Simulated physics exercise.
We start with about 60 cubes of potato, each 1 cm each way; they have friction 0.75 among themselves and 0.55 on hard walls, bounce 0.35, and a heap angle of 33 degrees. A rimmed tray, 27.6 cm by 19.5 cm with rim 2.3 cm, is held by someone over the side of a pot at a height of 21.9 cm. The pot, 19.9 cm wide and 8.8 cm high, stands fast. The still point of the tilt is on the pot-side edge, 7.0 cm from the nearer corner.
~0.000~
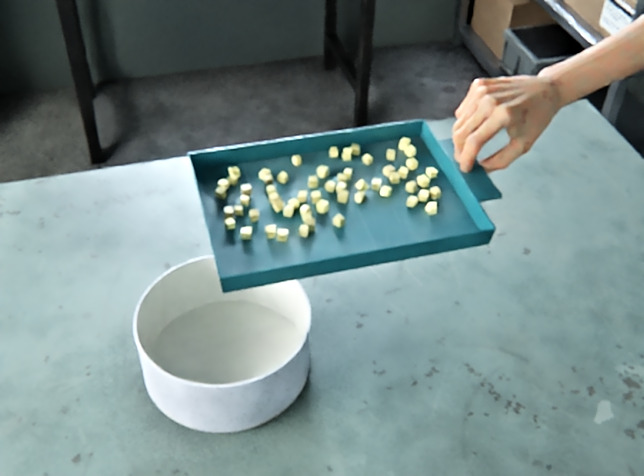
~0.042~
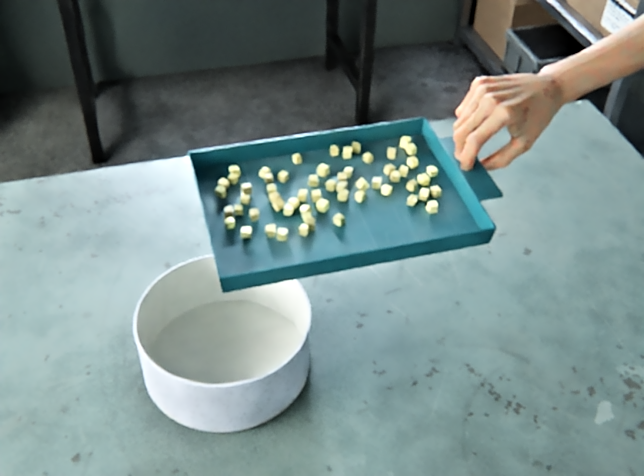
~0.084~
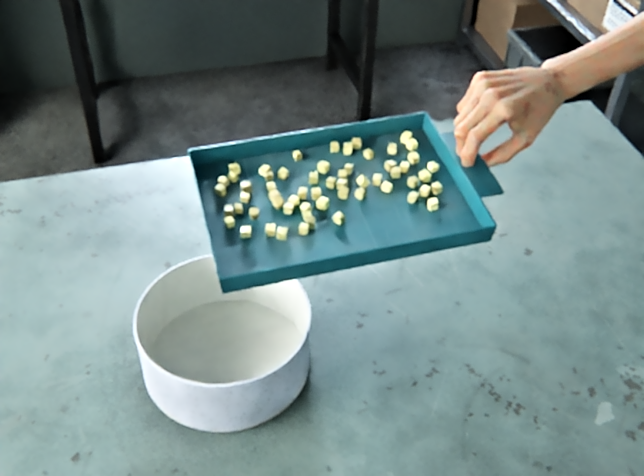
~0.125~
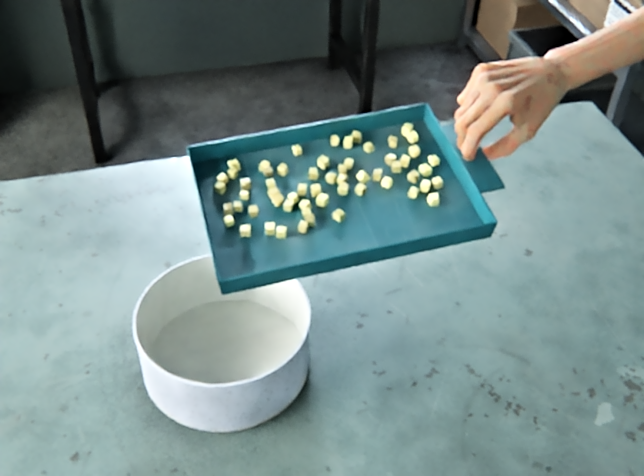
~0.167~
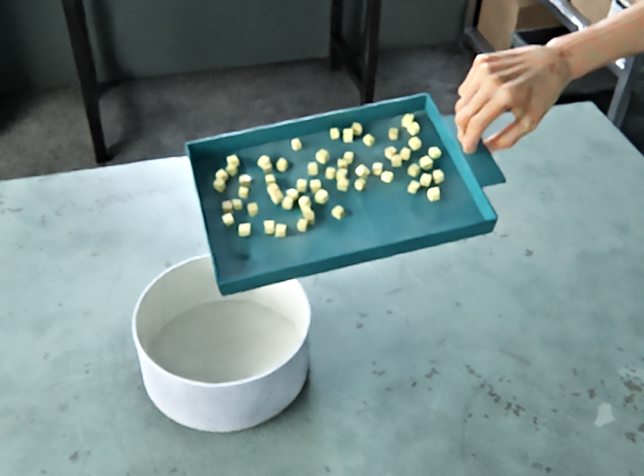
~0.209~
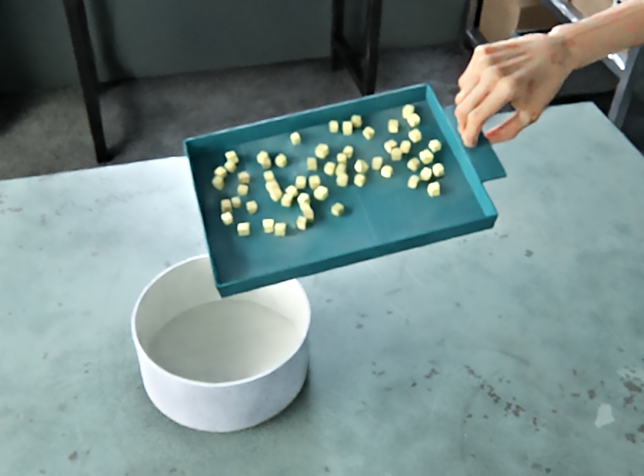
A teal tray of small pale cubes tilts slightly as a hand lifts its far side.
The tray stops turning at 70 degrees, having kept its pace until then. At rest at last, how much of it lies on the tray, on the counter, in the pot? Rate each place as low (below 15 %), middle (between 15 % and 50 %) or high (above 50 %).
Ratings: Tray high; counter middle; pot low.
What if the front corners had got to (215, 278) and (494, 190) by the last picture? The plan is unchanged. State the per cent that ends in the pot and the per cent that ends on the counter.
You'd end with pot at 10 and counter at 25.
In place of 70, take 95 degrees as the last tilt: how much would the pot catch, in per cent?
Pot share: About 45 per cent.
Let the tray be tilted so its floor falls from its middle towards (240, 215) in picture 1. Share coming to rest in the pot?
Something like 5 per cent of the pieces.
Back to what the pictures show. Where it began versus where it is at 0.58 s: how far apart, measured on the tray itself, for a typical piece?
Displacement on the tray: Roughly 2 cm.
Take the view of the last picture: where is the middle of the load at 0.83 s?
Roughly pixel (251, 271).
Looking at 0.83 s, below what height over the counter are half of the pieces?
Roughly 22 centimetres, more or less.
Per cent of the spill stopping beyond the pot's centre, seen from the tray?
100 per cent.
After 0.58 s, tilt 40 degrees; the tray holds 100 %, the pot 0 %.
After 0.83 s, tilt 59 degrees; the tray holds 100 %, the pot 0 %.
After 1.19 s, tilt 70 degrees; the tray holds 60 %, the pot 5 %.
At rest (2.6 s), tray 60 %, counter 35 %, pot 5 %.
